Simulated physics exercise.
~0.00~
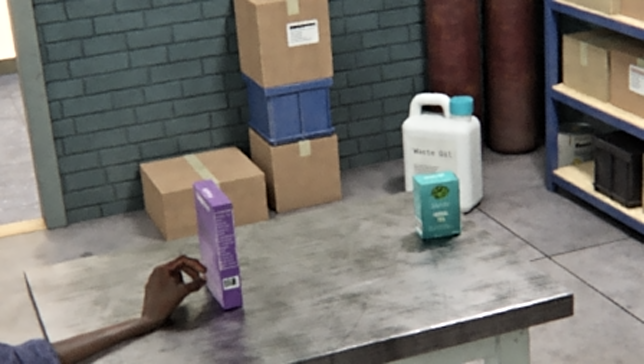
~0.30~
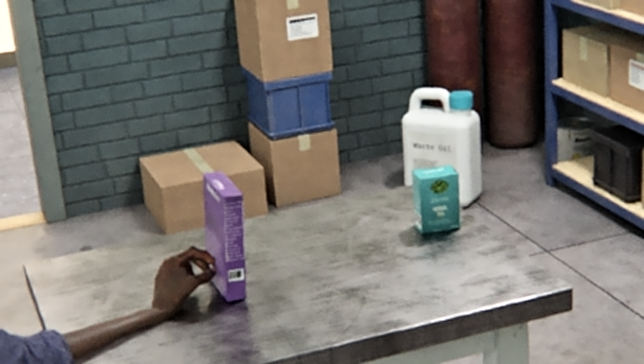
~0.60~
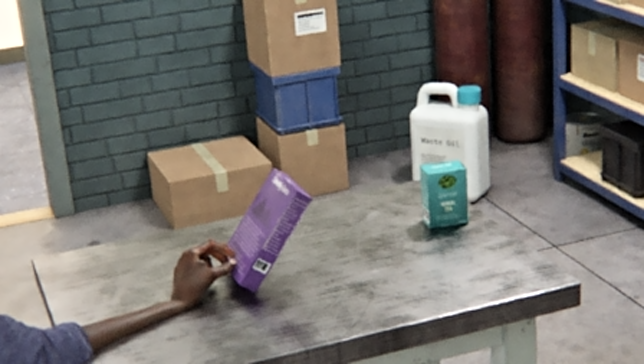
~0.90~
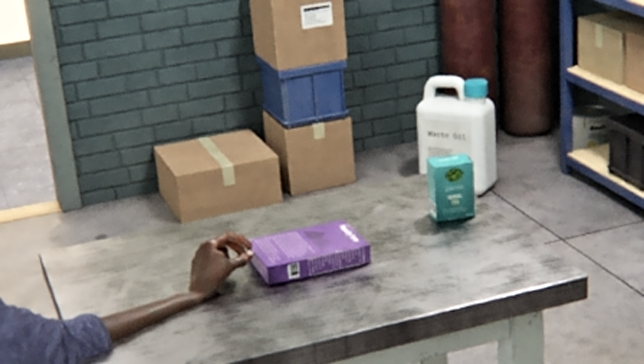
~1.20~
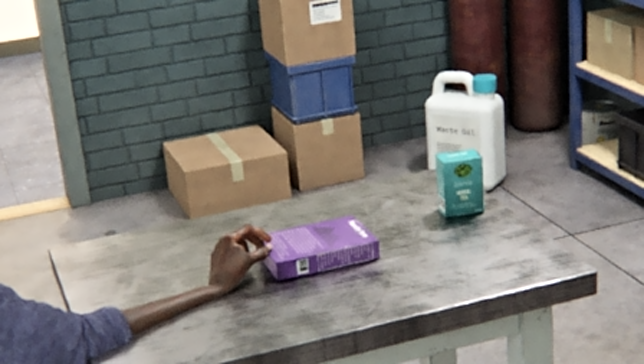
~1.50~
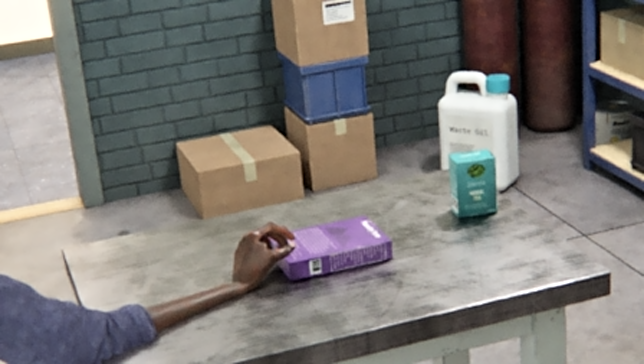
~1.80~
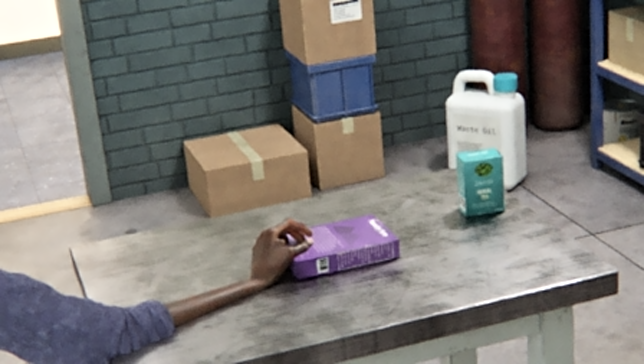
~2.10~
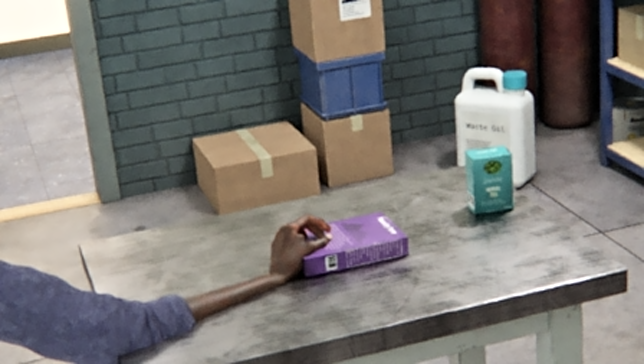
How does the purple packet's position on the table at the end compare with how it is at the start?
At the start the purple packet stands upright, but by the end it is lying on its side on the table.
